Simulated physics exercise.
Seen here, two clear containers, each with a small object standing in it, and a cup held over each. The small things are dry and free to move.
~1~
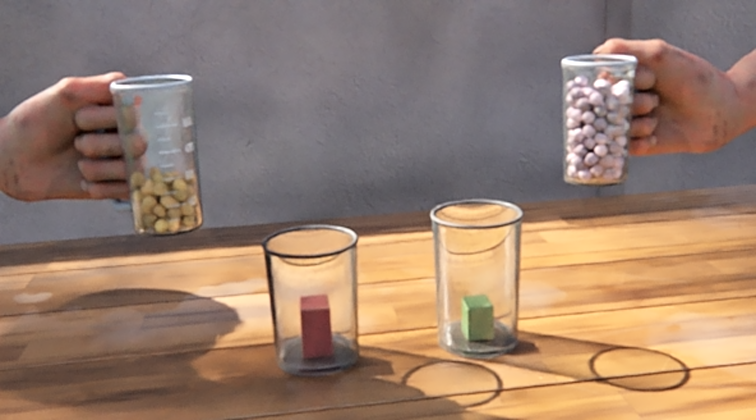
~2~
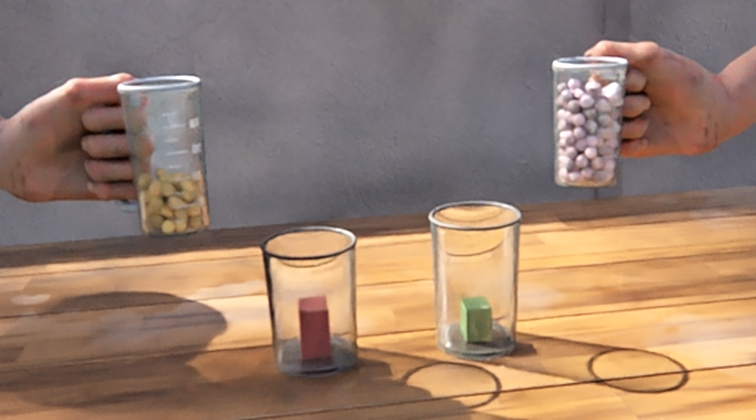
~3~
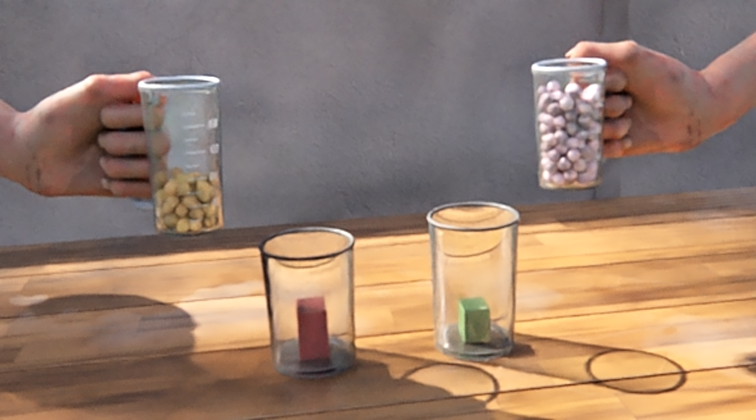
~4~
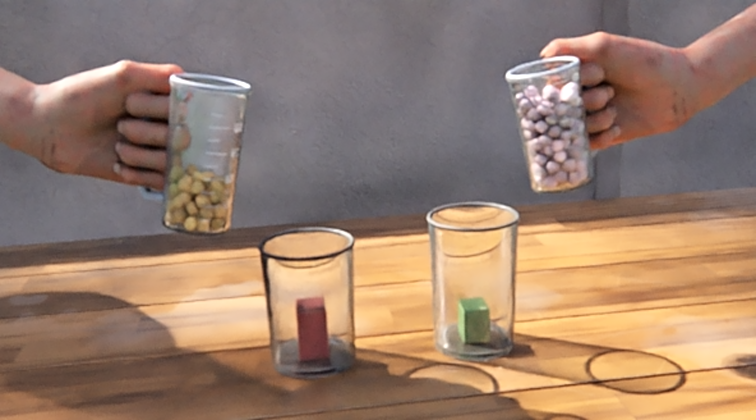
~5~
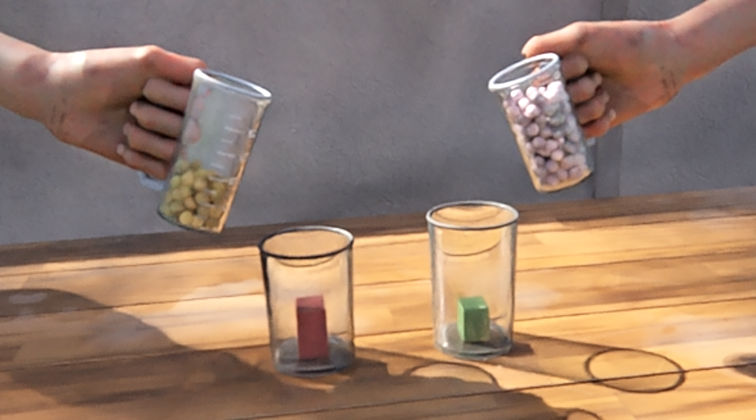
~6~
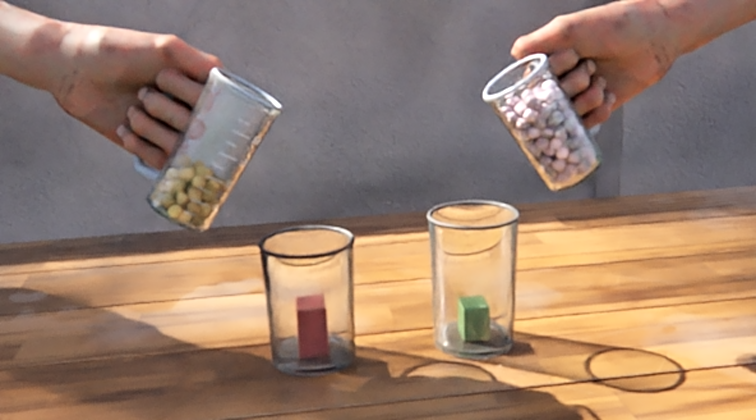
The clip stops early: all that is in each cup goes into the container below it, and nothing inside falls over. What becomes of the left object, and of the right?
The left object still sticks out and the right object gets buried.
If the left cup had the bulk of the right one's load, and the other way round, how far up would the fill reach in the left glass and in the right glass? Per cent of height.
Left: 60 %. Right: 30 %.
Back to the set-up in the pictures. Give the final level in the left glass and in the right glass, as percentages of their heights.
Some 40 per cent left and 45 right.
Then, 0.45 s later than the last frame, left glass empty, all of its cupful still in the cup; right glass empty, all of its cupful still in the cup.
Then, 0.93 s later than the last frame, left glass nearly empty, nearly all of its cupful still in the cup; right glass nearly empty, the larger part of its cupful still in the cup.
Then, 1.49 s later than the last frame, left glass a quarter full, none of its cupful still in the cup; right glass a third full, none of its cupful still in the cup.
When it is over, left glass a third full (surface near (311, 309)), nothing beside it; right glass half full (surface near (474, 280)), nothing beside it; the left thing is still showing; the right thing is covered.
